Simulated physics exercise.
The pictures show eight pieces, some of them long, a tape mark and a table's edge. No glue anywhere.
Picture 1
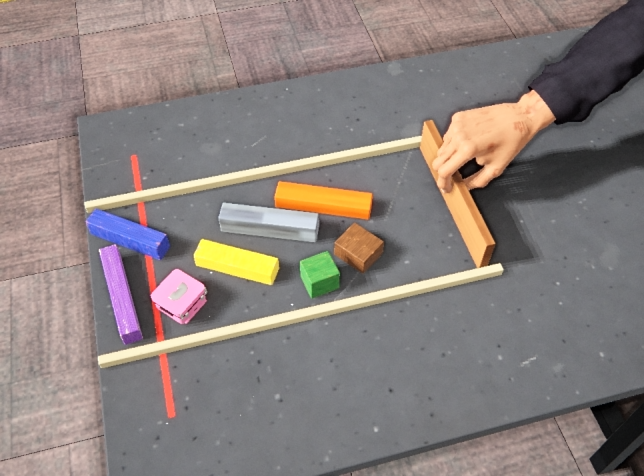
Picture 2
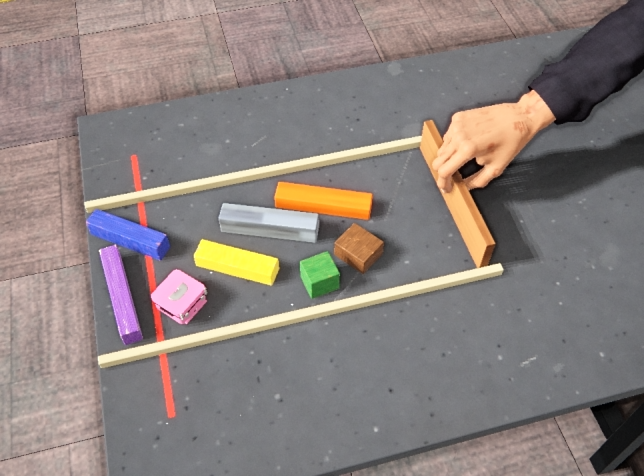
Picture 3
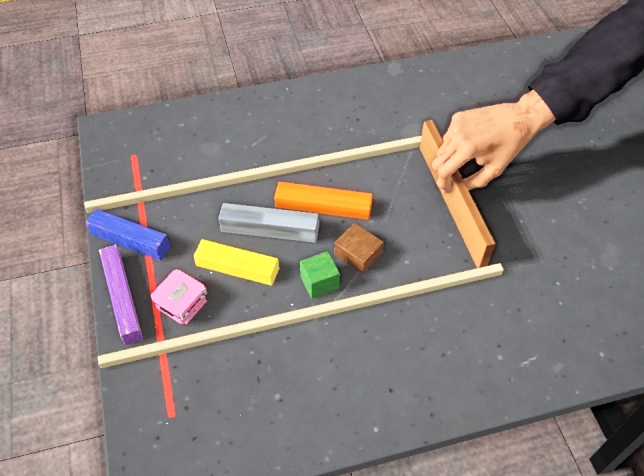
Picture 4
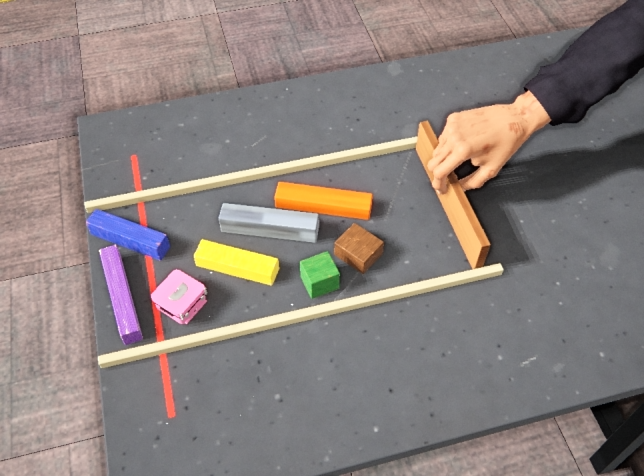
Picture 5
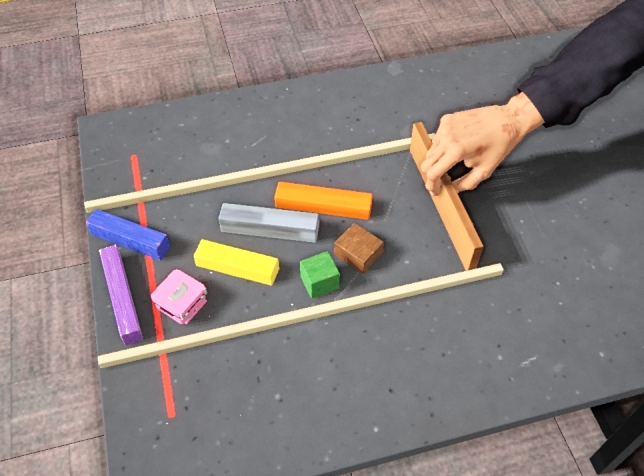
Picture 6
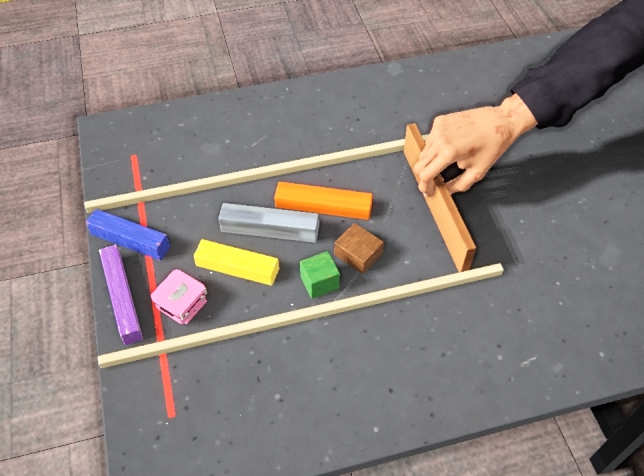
On a dark tabletop, a hand slides an orange board slightly left toward scattered coloured blocks.
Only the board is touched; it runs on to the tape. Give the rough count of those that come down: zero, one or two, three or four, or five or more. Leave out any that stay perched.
In the end the number that fall off is three or four.
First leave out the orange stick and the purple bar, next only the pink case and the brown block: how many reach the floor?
First 1, then 2.
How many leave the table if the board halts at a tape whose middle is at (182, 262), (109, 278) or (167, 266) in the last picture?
Try by try, 2, 6 and 2.
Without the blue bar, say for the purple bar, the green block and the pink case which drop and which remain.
The purple bar falls; the green block holds on; the pink case tumbles off.
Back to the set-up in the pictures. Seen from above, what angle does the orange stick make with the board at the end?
Roughly 45° out of line.
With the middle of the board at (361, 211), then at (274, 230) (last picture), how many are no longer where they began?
First 2, then 5.
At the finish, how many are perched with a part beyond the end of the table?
That would be 2.
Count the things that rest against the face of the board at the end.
The number is 4.
A little later, none off yet; purple bar at rest near (121, 293); blue bar at rest near (128, 235); pink case at rest near (180, 298).
When it is over, the number that fall off is three or four; down, yellow bar, pink case, blue bar and purple bar.
